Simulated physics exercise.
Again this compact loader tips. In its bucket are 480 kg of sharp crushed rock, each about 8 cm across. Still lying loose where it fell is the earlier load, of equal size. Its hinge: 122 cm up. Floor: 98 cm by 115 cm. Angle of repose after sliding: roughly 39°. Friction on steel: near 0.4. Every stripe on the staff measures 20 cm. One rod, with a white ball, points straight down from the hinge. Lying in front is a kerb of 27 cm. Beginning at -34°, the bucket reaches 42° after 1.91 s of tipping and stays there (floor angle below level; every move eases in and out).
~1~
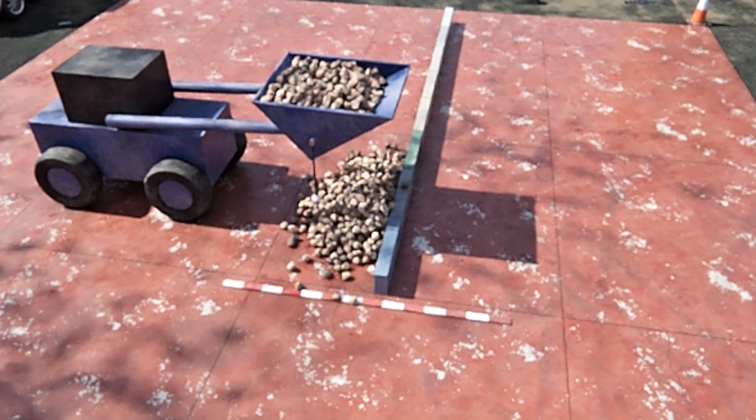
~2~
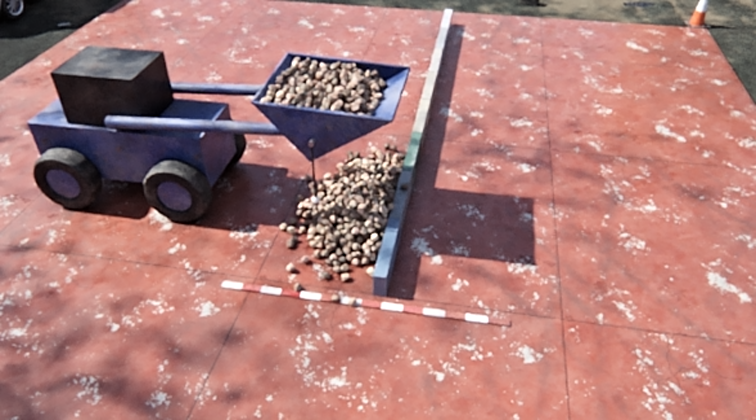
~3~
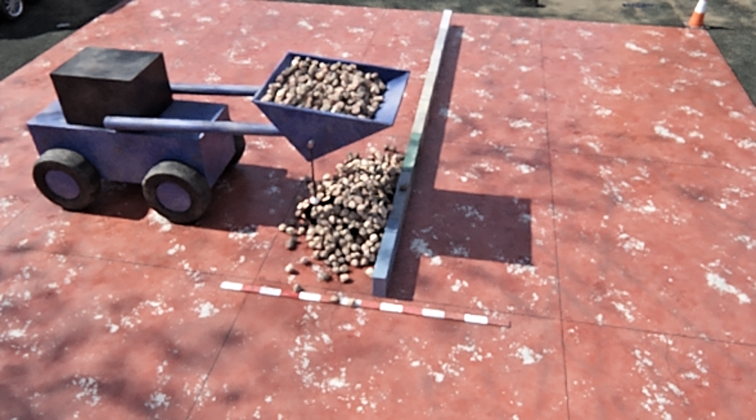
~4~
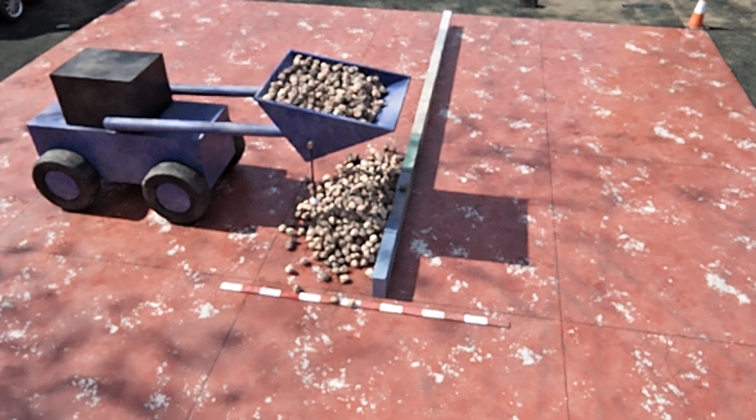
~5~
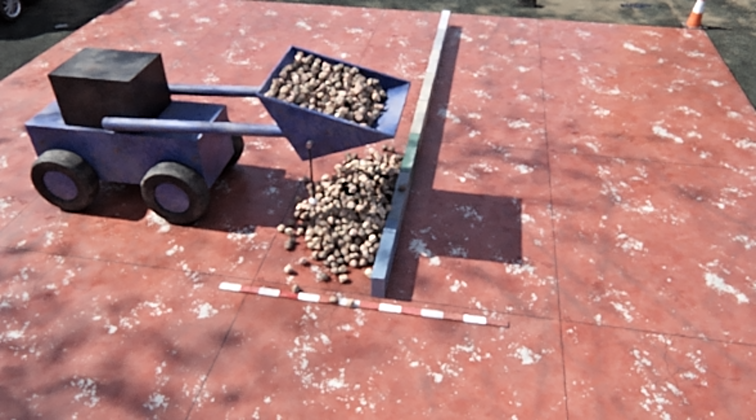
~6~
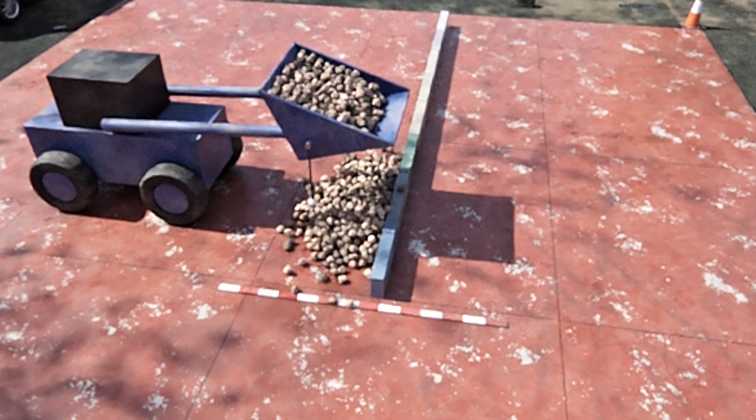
A small blue loader with a black box on top stands at left on a worn, white-flecked red floor, seen from above in sunlight. Its raised bucket holds brownish stones above a loose heap against a long grey kerb, with a red-and-white staff lying in front. The bucket slowly tilts, its right lip lowering slightly while the stones stay inside and the heap lies still.
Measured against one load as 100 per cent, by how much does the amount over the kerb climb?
The amount climbs by some 52 per cent of a load.
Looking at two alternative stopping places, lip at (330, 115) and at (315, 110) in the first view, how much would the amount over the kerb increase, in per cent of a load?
Near 0 in a hundred, then near 0 in a hundred.
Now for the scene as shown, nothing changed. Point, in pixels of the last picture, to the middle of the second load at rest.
Around (408, 206).
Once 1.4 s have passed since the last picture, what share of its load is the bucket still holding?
It holds some 45 percent.
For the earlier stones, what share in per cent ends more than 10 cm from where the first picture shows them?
The answer is about 0 per cent.
Then, 0.8 s after the last picture the floor is at 30°; in per cent of one load, 98 in the bucket, 102 on this side of the kerb; the foremost stones are at (391, 189).
Then, 1.4 s after the last picture the floor is at 42°; in per cent of one load, 44 in the bucket, 142 on this side of the kerb, 14 over the kerb; the foremost stones are at (442, 218).
Then, 1.8 s after the last picture the floor is at 42°; in per cent of one load, 16 in the bucket, 145 on this side of the kerb, 40 over the kerb; the foremost stones are at (482, 231).
Then, 4.5 s after the last picture the floor is at 42°; in per cent of one load, 4 in the bucket, 145 on this side of the kerb, 52 over the kerb; the foremost stones are at (506, 239). Net gain over the kerb, 52.
